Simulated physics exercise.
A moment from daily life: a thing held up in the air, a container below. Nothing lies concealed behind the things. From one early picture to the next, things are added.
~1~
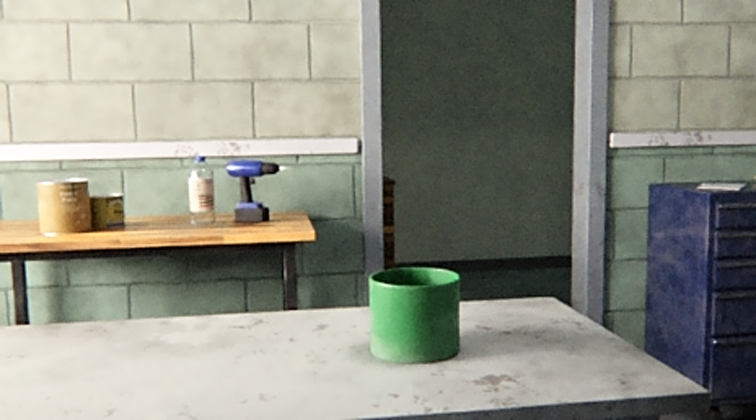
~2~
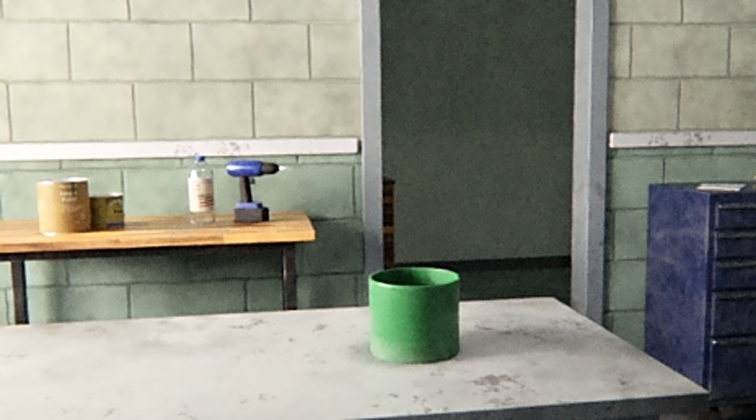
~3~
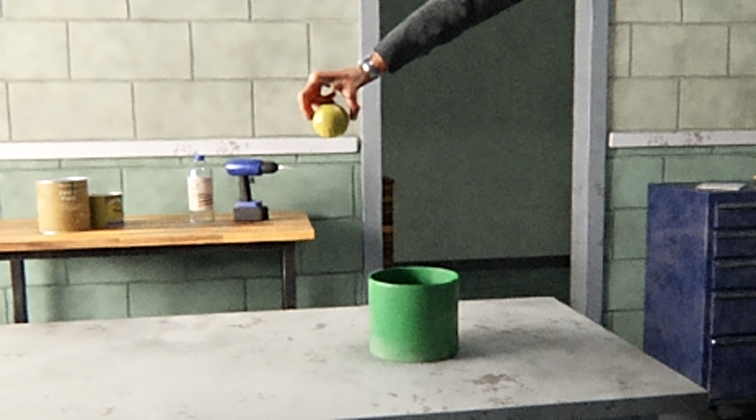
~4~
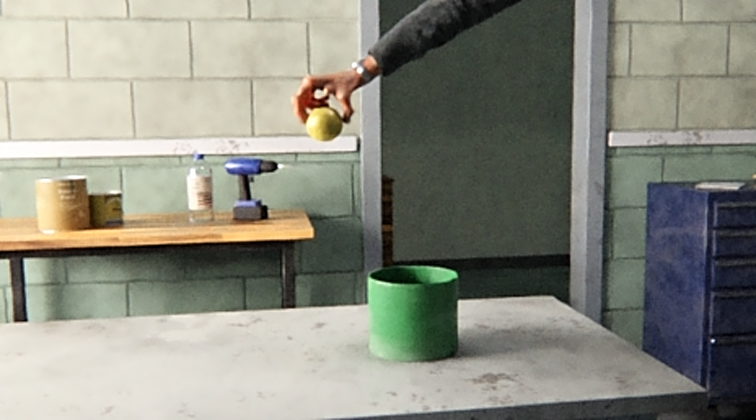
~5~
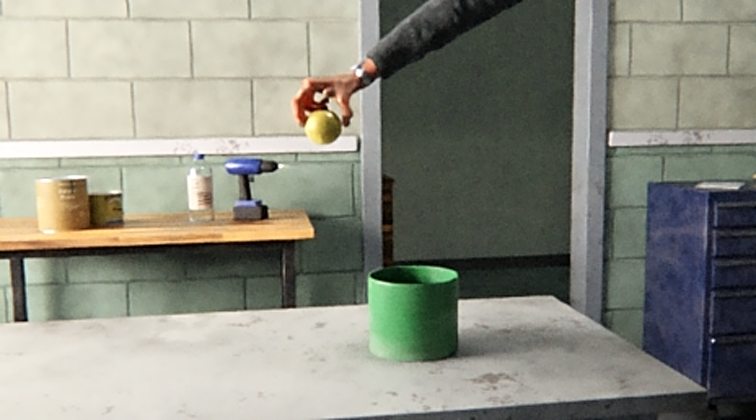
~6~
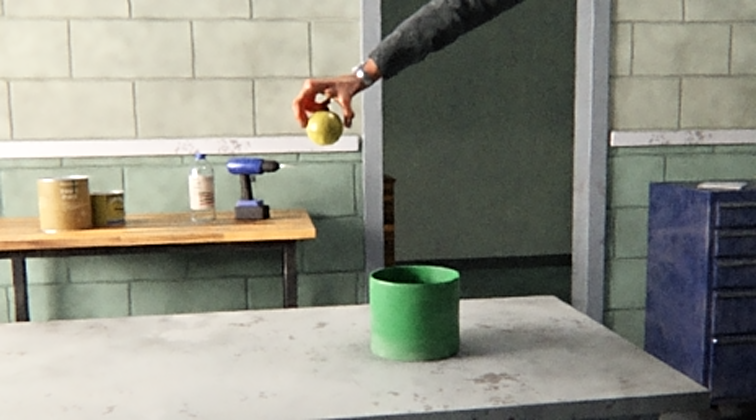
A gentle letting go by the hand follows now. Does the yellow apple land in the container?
No.
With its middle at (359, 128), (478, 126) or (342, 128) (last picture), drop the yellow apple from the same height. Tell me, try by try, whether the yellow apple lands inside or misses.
One after another: It falls beside it; misses; is not caught.
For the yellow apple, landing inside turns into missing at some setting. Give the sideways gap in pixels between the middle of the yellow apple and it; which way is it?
Going right by 44 pixels does it.
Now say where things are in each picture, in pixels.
The first picture shows pot (415, 313).
The second picture shows pot (414, 313).
The third picture shows still on the way; yellow apple (331, 121); pot (414, 312).
The fourth picture shows still on the way; yellow apple (324, 124); pot (413, 311).
The fifth picture shows still on the way; yellow apple (324, 127); pot (413, 311).
The sixth picture shows in place, still held; yellow apple (325, 128); pot (415, 311).
Then, 0.16 s past the last view, yellow apple travelled about its own width near (326, 164).
Then, 0.24 s past the last view, yellow apple in the air near (327, 226).
Then, 0.32 s past the last view, yellow apple in the air near (329, 316).
Finally, the yellow apple misses, near (330, 336).
